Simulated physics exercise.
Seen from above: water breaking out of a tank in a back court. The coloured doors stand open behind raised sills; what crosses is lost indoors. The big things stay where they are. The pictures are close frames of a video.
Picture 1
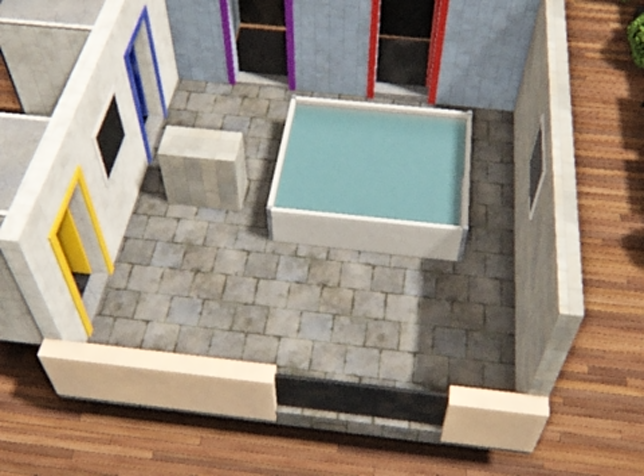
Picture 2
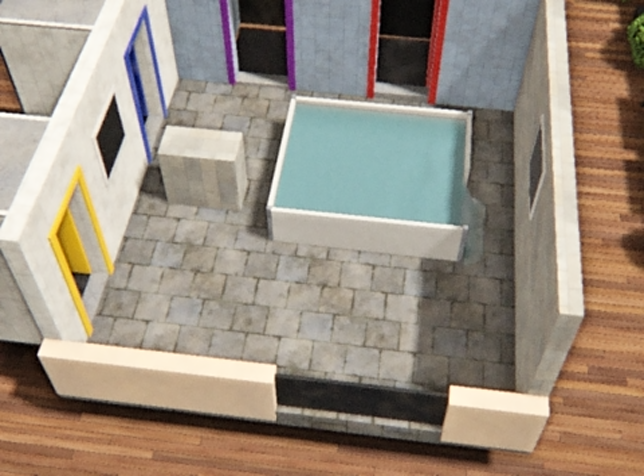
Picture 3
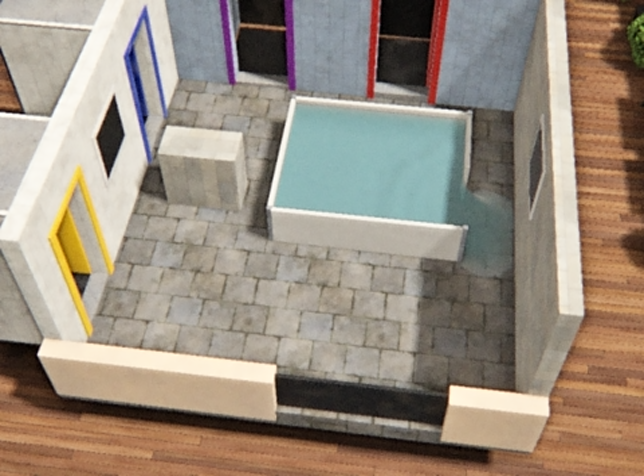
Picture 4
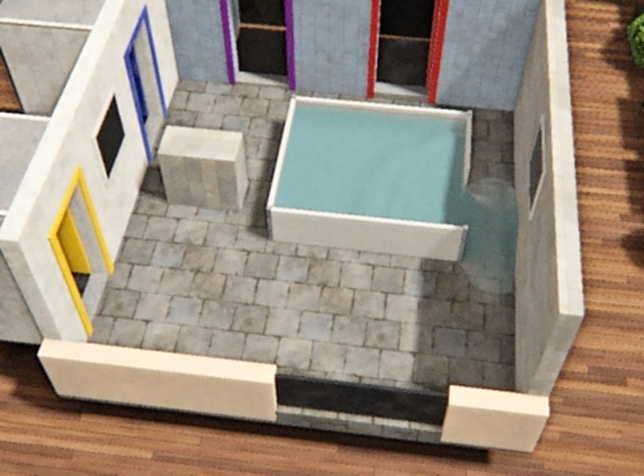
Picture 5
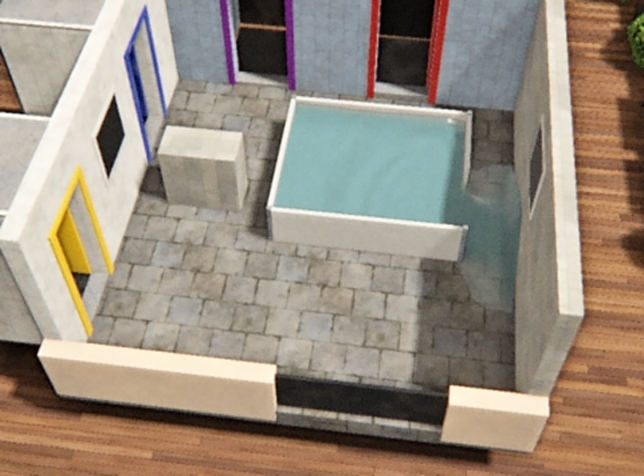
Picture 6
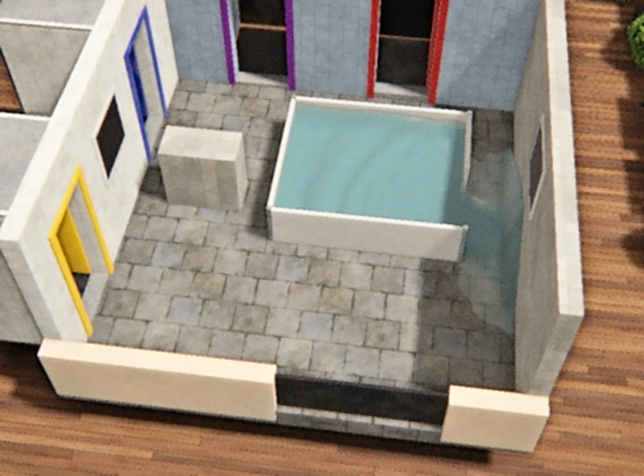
At first, still water fills a pale-walled tank on the grey paving of a back court with blue, yellow, purple and red doorways. Then water pours out through a gap on the tank's right side, reaches the right-hand wall, and spreads along its foot toward the front of the court.
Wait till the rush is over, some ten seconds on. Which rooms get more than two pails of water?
In the end: The purple door floods; the red door holds within the limit; the blue door floods; the yellow door floods.
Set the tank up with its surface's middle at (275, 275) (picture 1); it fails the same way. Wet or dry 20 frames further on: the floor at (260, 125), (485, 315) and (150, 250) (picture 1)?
In that order: Not flooded, under water, free of water.
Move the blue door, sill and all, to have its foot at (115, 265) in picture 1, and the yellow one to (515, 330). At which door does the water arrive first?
It is the one in yellow.
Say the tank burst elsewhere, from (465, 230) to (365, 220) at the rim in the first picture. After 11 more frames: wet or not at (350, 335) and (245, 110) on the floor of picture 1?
In that order: Flooded, not flooded.
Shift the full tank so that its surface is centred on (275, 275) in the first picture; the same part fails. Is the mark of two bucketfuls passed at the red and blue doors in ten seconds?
One by one: Red door floods, blue door is over.
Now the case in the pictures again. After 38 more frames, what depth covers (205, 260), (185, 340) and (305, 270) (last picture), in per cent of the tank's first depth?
About 6, 6 and 6 per cent.
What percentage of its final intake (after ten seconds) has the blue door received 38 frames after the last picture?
Some 15 per cent.
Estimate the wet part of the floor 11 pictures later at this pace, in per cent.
Some 30 per cent.
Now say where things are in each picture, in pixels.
In the first picture, still water in the tank at (374, 163).
In the second picture, water pours out at (460, 217) and has run to (469, 260).
In the third picture, water pours out at (460, 219) and has run to (511, 207).
In the fourth picture, the front is at (511, 286), out from the gap at (460, 220).
In the fifth picture, the front is at (511, 307), out from the gap at (460, 220).
In the sixth picture, water pours out at (460, 219) and has run to (511, 329).
A moment on, water covers 20 % of the floor; the purple door not reached, the red door not reached, the blue door not reached, the yellow door not reached.
Next, water covers 30 % of the floor; the purple door not reached, the red door wet at the sill, nothing in, the blue door not reached, the yellow door not reached.
Then, water covers 60 % of the floor; the purple door wet at the sill, nothing in, the red door wet at the sill, nothing in, the blue door not reached, the yellow door not reached.
Later, water covers 95 % of the floor; the purple door under two buckets in, the red door wet at the sill, nothing in, the blue door under two buckets in, the yellow door over two buckets in.
In the end, water covers 100 % of the floor; the purple door over two buckets in, the red door under two buckets in, the blue door over two buckets in, the yellow door far over two buckets in.
